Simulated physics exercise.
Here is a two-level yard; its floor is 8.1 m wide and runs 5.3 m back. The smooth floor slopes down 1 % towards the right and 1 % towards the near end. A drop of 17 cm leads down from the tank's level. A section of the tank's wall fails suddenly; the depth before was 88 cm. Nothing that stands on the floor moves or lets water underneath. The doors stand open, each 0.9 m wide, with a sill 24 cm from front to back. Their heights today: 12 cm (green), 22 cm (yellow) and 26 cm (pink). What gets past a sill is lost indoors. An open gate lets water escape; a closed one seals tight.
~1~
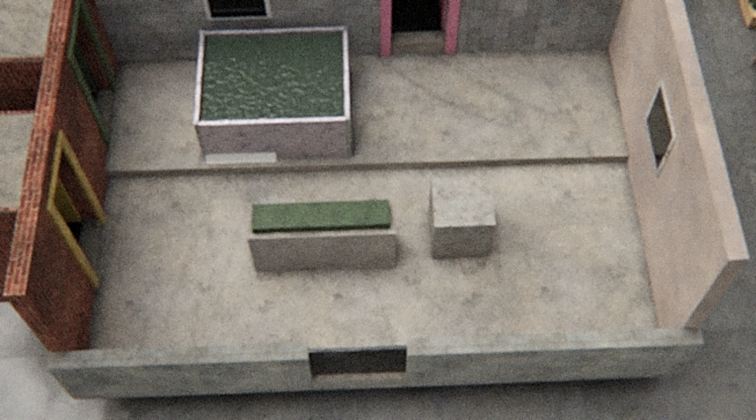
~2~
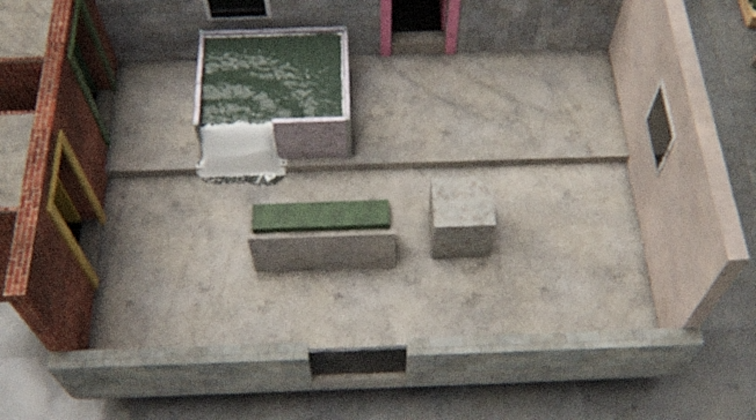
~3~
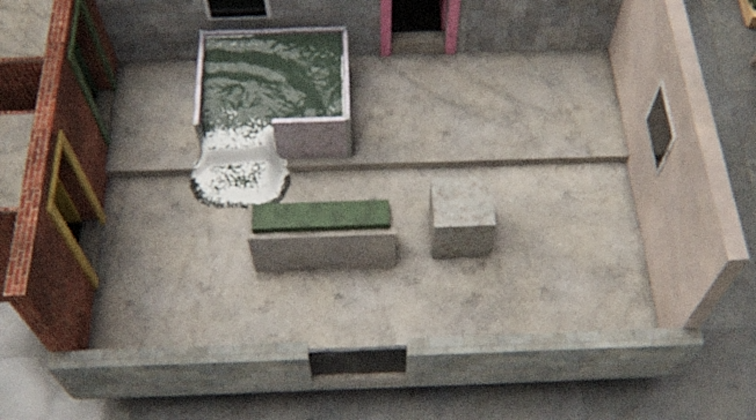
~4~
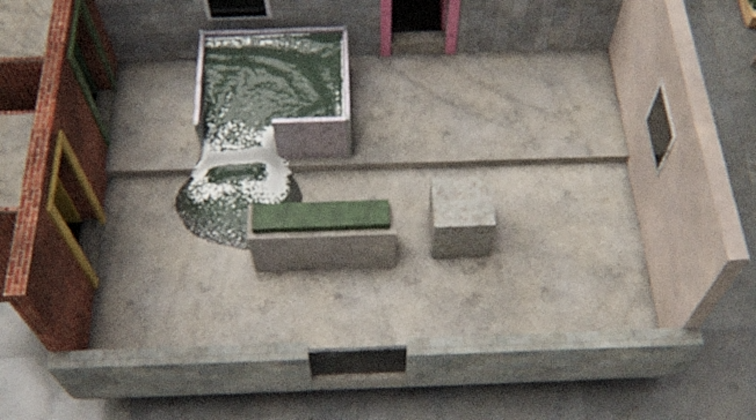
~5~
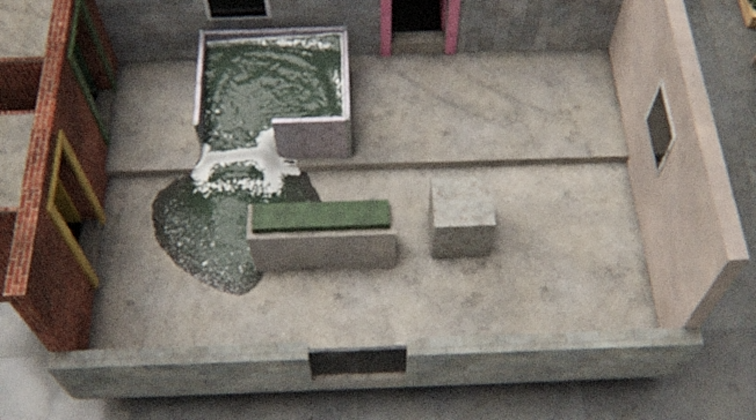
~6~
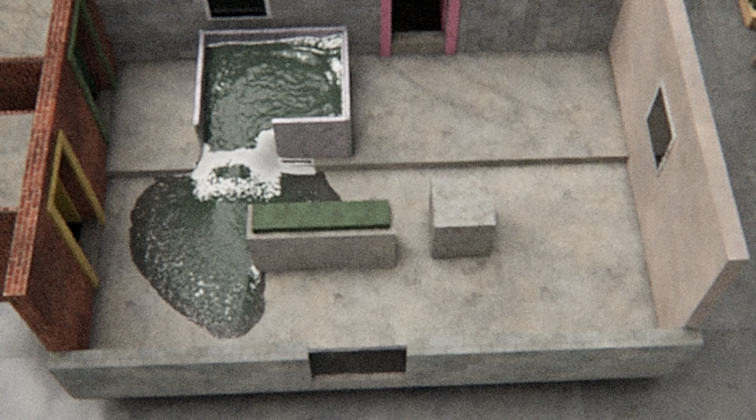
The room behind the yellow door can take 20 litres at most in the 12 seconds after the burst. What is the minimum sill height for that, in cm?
It would have to be roughly 18 cm high.
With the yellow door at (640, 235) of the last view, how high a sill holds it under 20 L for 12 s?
Roughly 18 cm.
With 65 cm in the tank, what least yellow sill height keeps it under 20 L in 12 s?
About 11.5 cm.
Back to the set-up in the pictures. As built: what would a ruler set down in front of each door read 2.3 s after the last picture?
In cm: Green 0, yellow 21, pink 0.
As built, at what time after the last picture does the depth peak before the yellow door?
At about 1.0 s.
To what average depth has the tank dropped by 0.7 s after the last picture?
Some 54 cm.
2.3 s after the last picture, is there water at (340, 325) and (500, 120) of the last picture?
In that order: Wet, dry.
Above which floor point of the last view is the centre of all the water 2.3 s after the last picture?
Around (258, 224).
Then, 0.7 s after the last picture water covers 30 % of the floor, deepest (53 cm) near (86, 372); 22 cm at the yellow door, 0 litres in over its 22 cm sill.
Then, 2.3 s after the last picture water covers 50 % of the floor, deepest (37 cm) near (208, 286); 21 cm at the yellow door, 2 litres in over its 22 cm sill.
Then, 11.3 s after the last picture water covers 65 % of the floor, deepest (20 cm) near (489, 255); 8 cm at the yellow door, 5 litres in over its 22 cm sill.
At the yellow door as built, the water peaked near 24 cm, 0.9 s after the last picture.
With a sill of 16 cm, 32 litres would have come in within the 12 s; with 21.5 cm, 6 litres. So under 20 litres takes about 18 cm.
